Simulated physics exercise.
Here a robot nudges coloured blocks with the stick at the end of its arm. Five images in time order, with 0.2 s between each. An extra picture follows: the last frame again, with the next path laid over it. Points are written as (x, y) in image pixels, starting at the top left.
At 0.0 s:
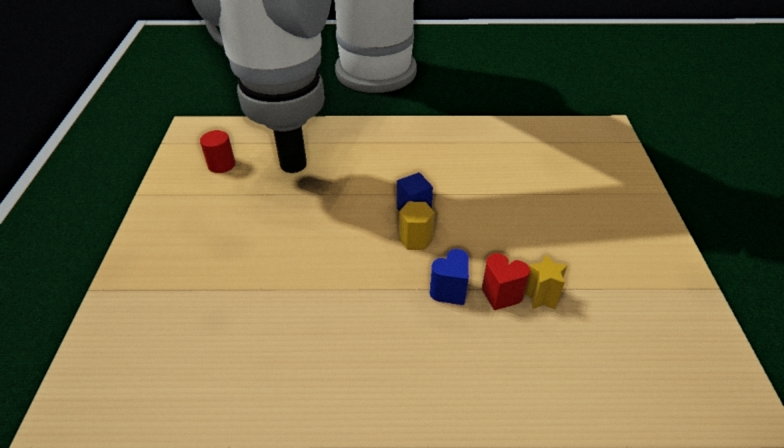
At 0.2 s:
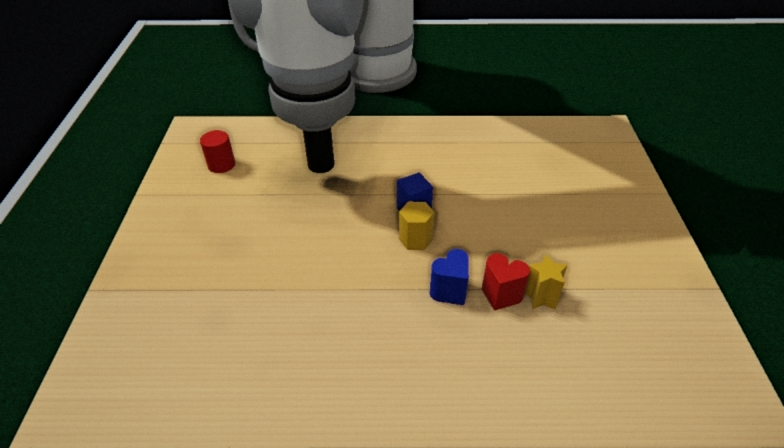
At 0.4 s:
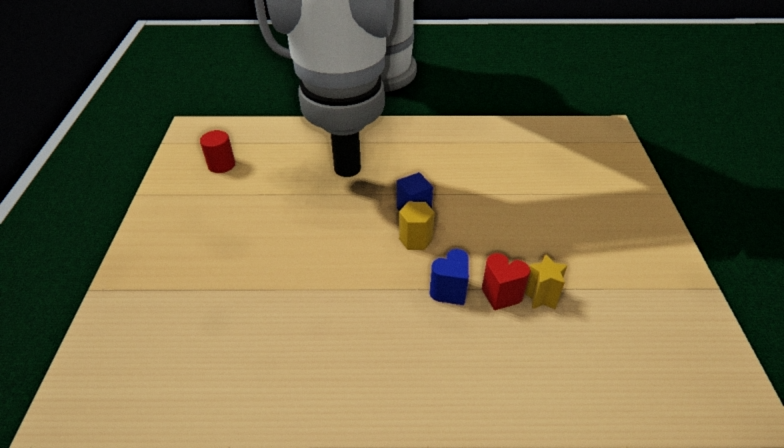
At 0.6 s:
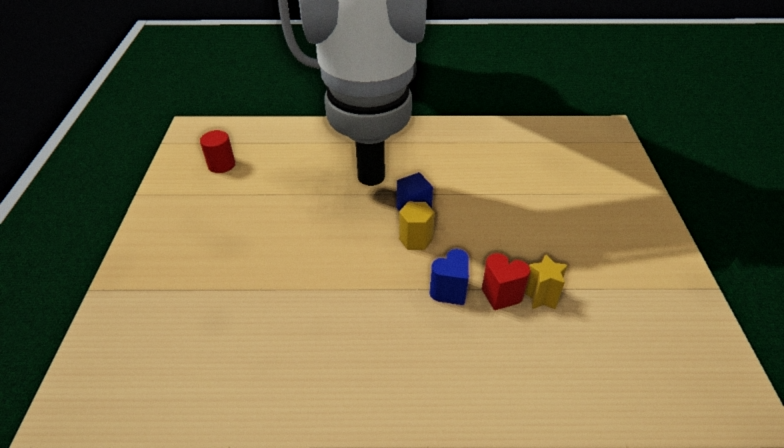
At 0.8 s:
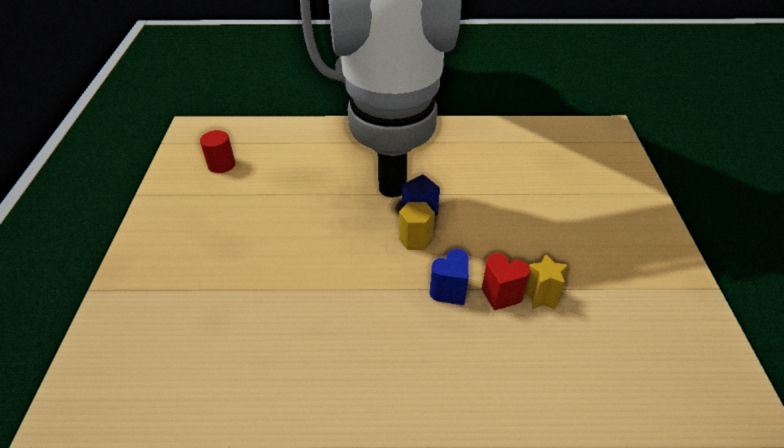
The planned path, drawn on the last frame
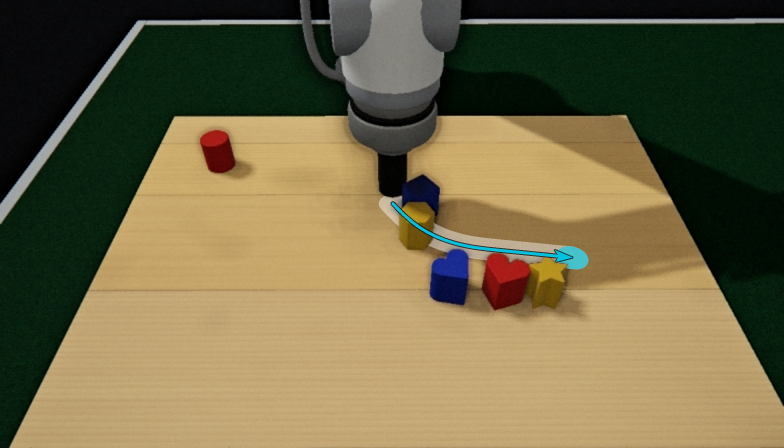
The video shows a robot arm with a black stick moving right across a wooden board past a red cylinder, then nudging a blue block slightly to the right beside a yellow hexagon, while the other coloured blocks stay still.
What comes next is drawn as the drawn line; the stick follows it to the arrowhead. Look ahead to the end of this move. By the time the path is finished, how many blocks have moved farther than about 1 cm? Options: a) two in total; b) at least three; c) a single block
(a)
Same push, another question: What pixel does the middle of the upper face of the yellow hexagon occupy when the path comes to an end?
Pixel (428, 230).
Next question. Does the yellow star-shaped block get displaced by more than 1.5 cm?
No, I don't think so.
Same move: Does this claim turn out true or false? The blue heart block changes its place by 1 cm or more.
My answer: False.
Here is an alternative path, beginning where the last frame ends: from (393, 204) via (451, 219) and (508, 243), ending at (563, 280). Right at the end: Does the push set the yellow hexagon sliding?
It seems not.
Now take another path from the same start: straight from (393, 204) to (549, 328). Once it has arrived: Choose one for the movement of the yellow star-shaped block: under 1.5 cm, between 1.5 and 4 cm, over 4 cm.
Medium: 1.5 to 4 cm.
Drawn move, from (393, 204) by way of (437, 237) and (503, 251) to (572, 258).
What follows on the original path. One third of the way, stick (438, 222); yellow hexagon (428, 229), turned 25° clockwise; blue square piece (460, 195), turned 100° anticlockwise.
Two thirds of the way, stick (506, 236); yellow hexagon (428, 230), turned 30° clockwise; blue square piece (464, 195), turned 115° anticlockwise.
At the end, stick (578, 243); yellow hexagon (428, 230), turned 30° clockwise; blue square piece (464, 195), turned 115° anticlockwise; blue heart block still; yellow star-shaped block still.
